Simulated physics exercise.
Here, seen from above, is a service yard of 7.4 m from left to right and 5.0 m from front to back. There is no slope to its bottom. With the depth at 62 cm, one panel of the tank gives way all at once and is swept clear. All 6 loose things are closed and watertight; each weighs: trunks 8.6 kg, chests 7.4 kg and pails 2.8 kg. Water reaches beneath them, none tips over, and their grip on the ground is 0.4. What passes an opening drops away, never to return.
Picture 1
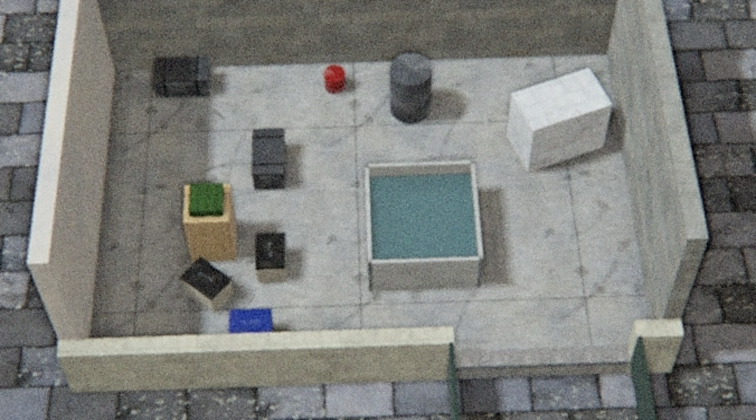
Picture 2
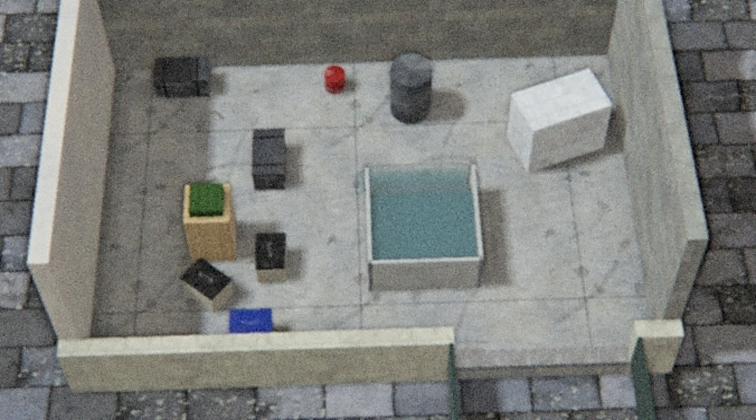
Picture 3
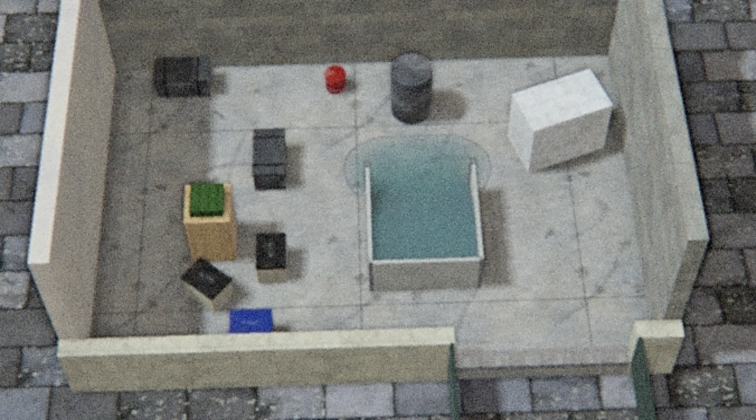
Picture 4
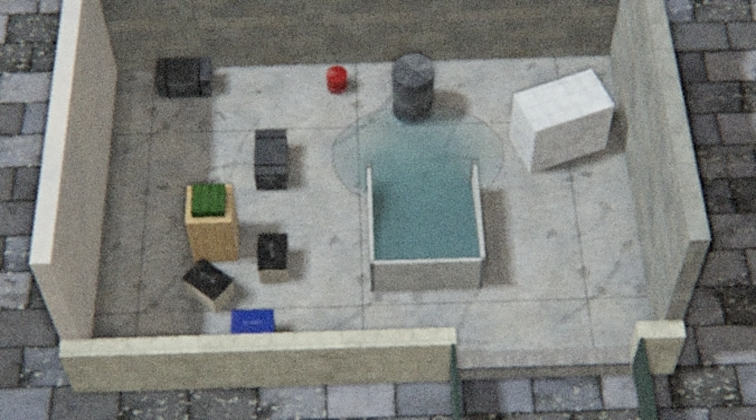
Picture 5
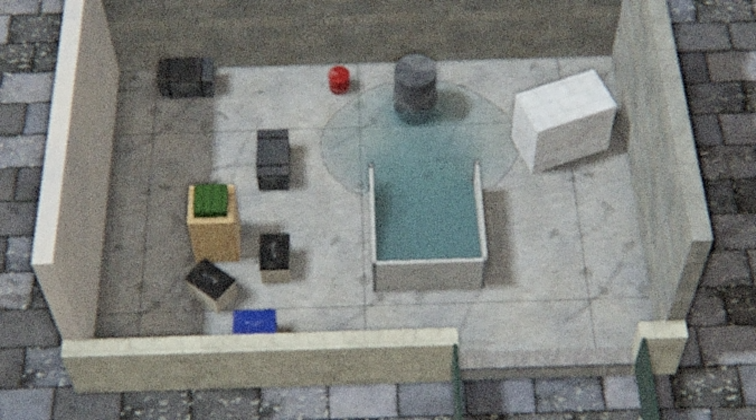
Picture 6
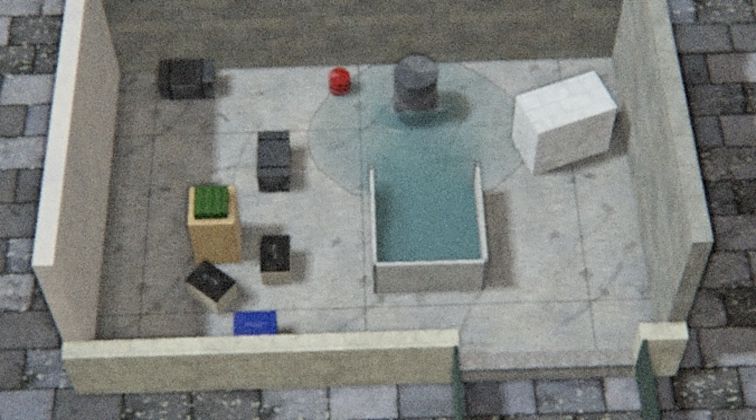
Water poured out of the back of a square tank in a walled yard and spread across the floor in a widening round sheet, reaching around a dark barrel while everything else stayed put.
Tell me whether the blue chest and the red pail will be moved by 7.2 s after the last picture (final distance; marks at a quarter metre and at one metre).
One by one: The blue chest ends up a bit displaced; the red pail ends up well clear of its start.
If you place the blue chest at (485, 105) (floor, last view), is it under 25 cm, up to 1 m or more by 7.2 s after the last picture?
Observed: Object goes well off.
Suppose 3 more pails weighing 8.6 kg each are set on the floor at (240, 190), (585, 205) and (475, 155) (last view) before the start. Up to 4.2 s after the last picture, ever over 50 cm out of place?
Well, in that order it's lower, lower and higher.
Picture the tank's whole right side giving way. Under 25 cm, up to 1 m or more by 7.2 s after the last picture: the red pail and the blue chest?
In that case the red pail moves a short way, the blue chest stays put.
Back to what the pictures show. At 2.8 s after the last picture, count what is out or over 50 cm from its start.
2.
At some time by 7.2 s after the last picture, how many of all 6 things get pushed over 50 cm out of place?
All told, that gives 4.
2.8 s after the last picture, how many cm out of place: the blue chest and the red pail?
I'd guess about 0 cm and 300 cm by that point.
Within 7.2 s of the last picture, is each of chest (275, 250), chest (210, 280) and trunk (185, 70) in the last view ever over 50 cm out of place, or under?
The first never reached the threshold, the second never reached the threshold, and the third topped the threshold.
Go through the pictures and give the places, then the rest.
In the first frame, the blue chest at (250, 322) rests on the ground; the red pail at (334, 73) rests on the ground; 2.1 m2 under water; 0 of 6 have shifted.
In the second frame, the blue chest at (250, 323) rests on the ground; the red pail at (335, 74) rests on the ground; water covers 3.0 m2; 0 of 6 have shifted.
In the third frame, the blue chest at (251, 323), on the bottom; the red pail at (335, 74) rests on the ground; water covers 4.0 m2; 0 of 6 have shifted.
In the fourth frame, the blue chest at (252, 323) rests on the ground; the red pail at (337, 74), on the bottom; water covers 5.1 m2; 0 of 6 have shifted.
In the fifth frame, the blue chest at (254, 323), on the bottom; the red pail at (339, 74) rests on the ground; 6.4 m2 under water; 0 of 6 have shifted.
In the sixth frame, the blue chest at (255, 325) rests on the ground; the red pail at (339, 76), on the bottom; 7.7 m2 under water; 0 of 6 have shifted.
Then, 0.9 s after the last picture the blue chest is near (255, 325), 0.0 m from its start, aground; the red pail is near (279, 60), 0.9 m from its start, afloat; 0 of 6 are out; 1 afloat.
Then, 2.8 s after the last picture the blue chest is near (255, 325), 0.0 m from its start, aground; the red pail is near (149, 165), 3.1 m from its start, aground; 0 of 6 are out; 1 afloat.
Then, 4.8 s after the last picture the blue chest is near (255, 325), 0.0 m from its start, aground; the red pail is near (183, 230), 3.4 m from its start, aground; 0 of 6 are out; 1 afloat.
Then, 7.2 s after the last picture the blue chest is near (292, 307), 0.5 m from its start, aground; the red pail is near (177, 309), 4.4 m from its start, afloat; 0 of 6 are out; 3 afloat.
